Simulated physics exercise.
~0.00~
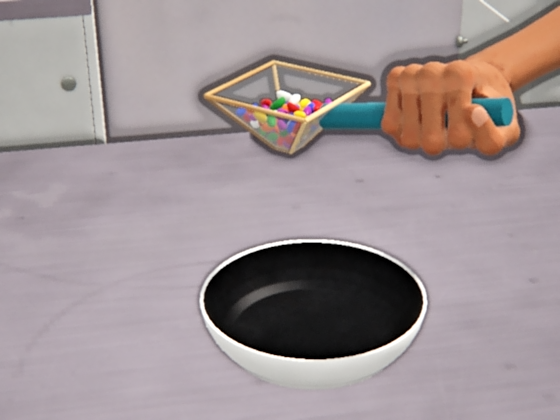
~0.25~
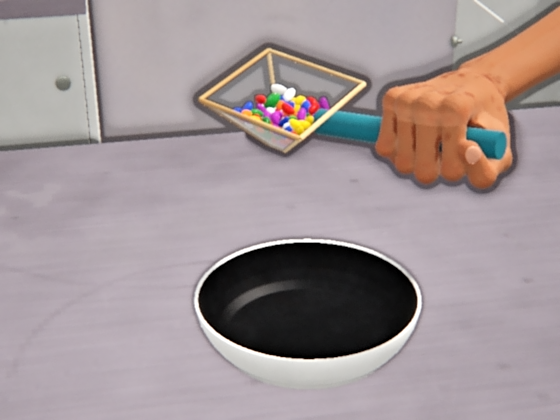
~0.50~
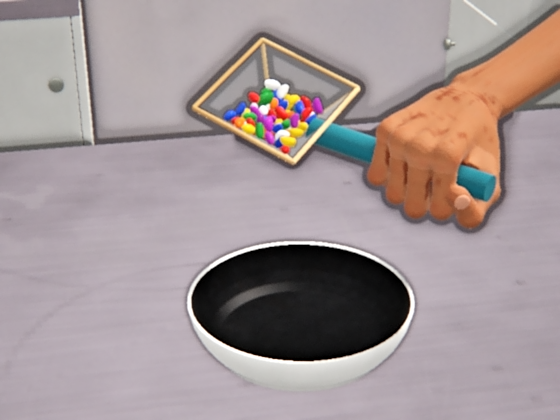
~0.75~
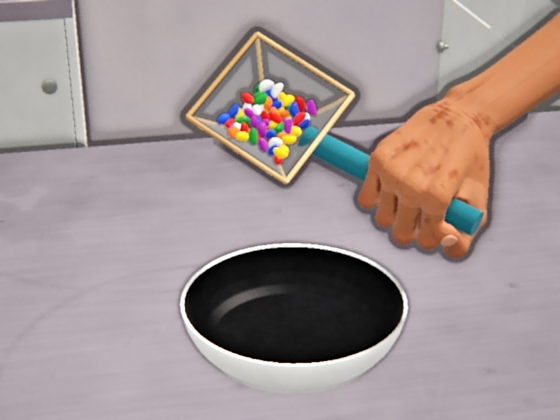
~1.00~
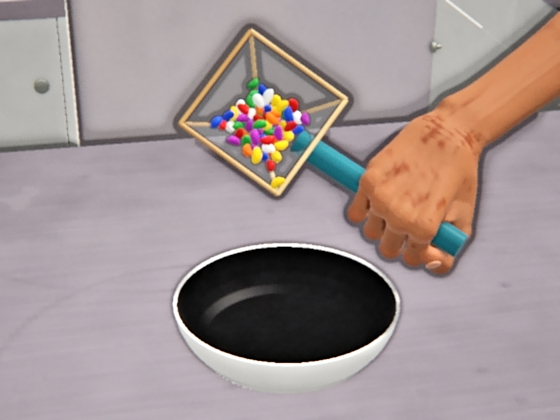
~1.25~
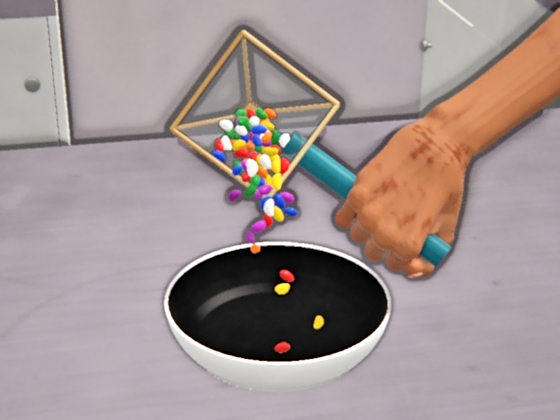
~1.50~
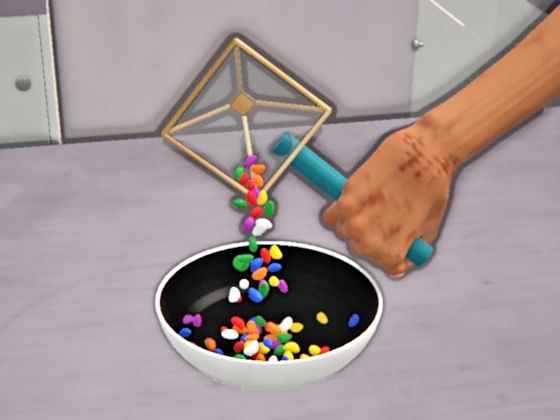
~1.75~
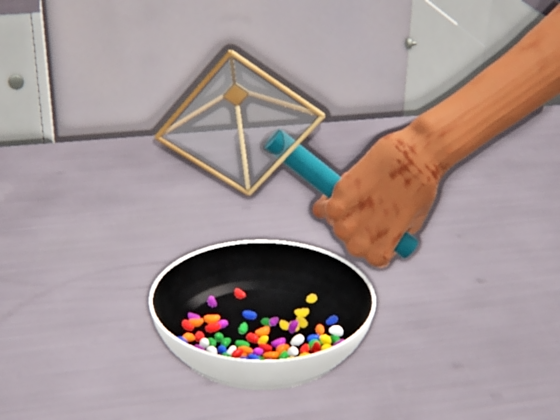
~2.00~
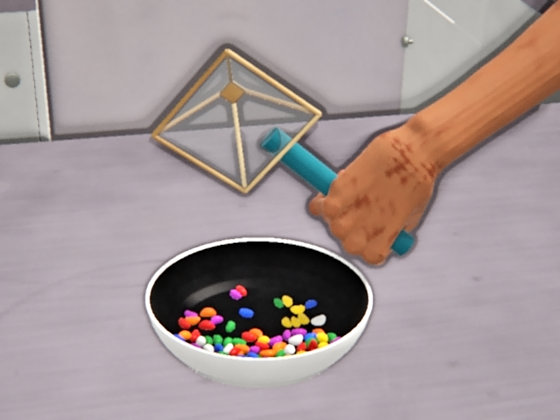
A hand tilts a scoop of colourful jelly beans until all fall into the pan.
